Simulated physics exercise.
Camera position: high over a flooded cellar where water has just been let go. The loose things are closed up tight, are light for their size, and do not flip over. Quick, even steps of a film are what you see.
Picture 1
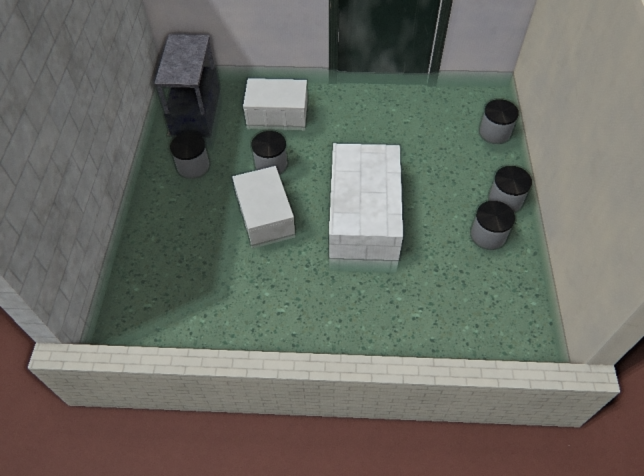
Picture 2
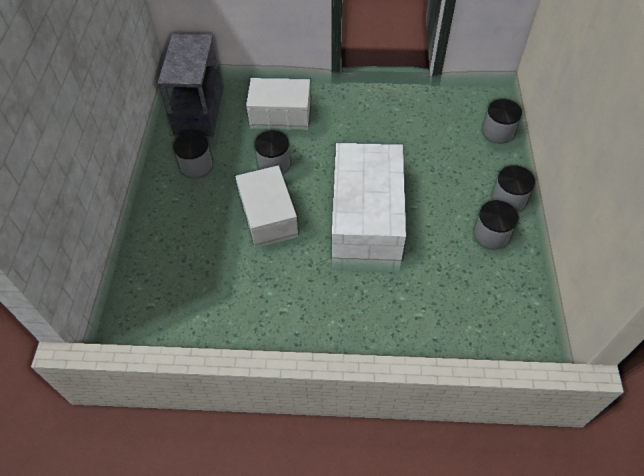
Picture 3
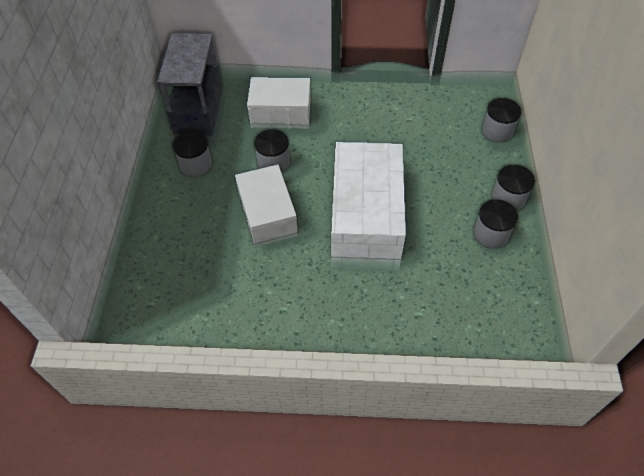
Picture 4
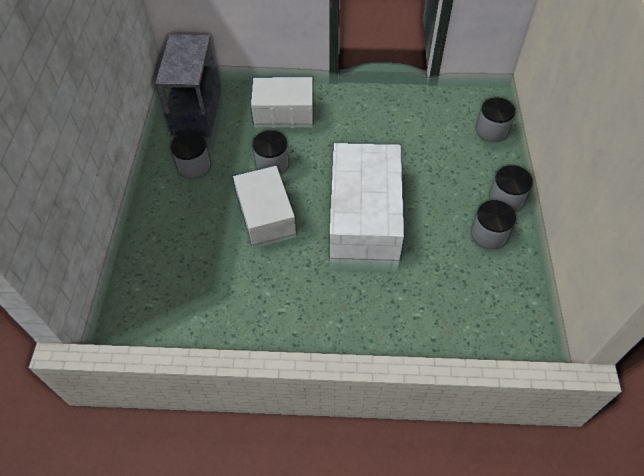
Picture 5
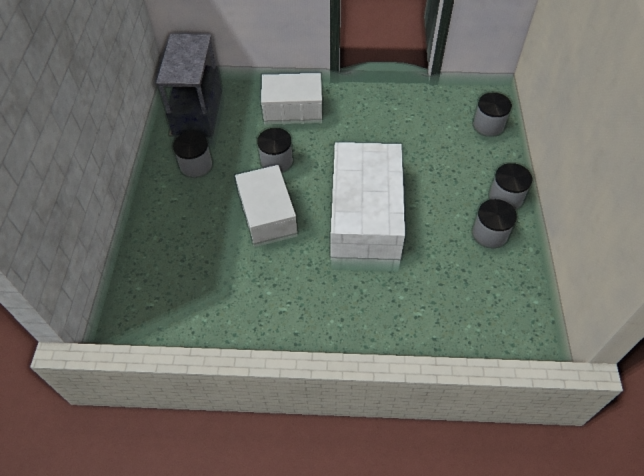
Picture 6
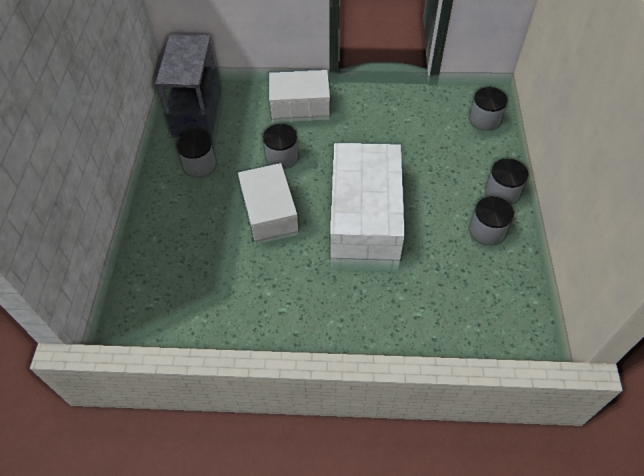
A green-floored cellar with white blocks and dark-topped pails, its rear door opening before the back block slides slightly right.
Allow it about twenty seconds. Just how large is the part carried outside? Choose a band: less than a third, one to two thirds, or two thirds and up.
Two thirds and up.
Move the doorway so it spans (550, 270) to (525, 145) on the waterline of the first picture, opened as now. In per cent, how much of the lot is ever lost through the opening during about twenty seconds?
I'd put it at 70 %.
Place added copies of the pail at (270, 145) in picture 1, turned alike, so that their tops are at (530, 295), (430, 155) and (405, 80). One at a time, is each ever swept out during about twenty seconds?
The first does not leave, the second leaves, and the third leaves.
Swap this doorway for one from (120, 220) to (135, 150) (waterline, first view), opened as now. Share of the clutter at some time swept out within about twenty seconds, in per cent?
60 %.
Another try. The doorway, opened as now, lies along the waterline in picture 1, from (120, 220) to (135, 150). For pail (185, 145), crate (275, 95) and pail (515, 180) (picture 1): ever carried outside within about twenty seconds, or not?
Ordered result: Exited / exited / retained.
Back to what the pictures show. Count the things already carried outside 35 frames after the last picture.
My count is 7.
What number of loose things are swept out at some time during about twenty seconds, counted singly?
Result - 7.
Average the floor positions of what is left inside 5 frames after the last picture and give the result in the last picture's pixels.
Roughly (376, 146).
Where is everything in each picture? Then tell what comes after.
In the first picture, a crate at (276, 93), afloat; a pail at (502, 111) floats; 0 of 7 have shifted.
In the second picture, a crate at (279, 92) floats; a pail at (505, 111) floats; 0 of 7 have shifted.
In the third picture, a crate at (279, 91), afloat; a pail at (505, 110), afloat; 0 of 7 have shifted.
In the fourth picture, a crate at (282, 91) floats, close to its start; a pail at (499, 109) floats, close to its start; 1 of 7 have shifted.
In the fifth picture, a crate at (291, 87), afloat, close to its start; a pail at (495, 104) floats, close to its start; 3 of 7 have shifted.
In the sixth picture, a crate at (299, 85) floats, close to its start; a pail at (491, 98) floats, close to its start; 7 of 7 have shifted.
A moment on, 0 of 7 are out; 7 afloat.
Next, 3 of 7 are out; 4 afloat.
Later, 7 of 7 are out; 0 afloat.
In the end, 7 of 7 are out; 0 afloat.
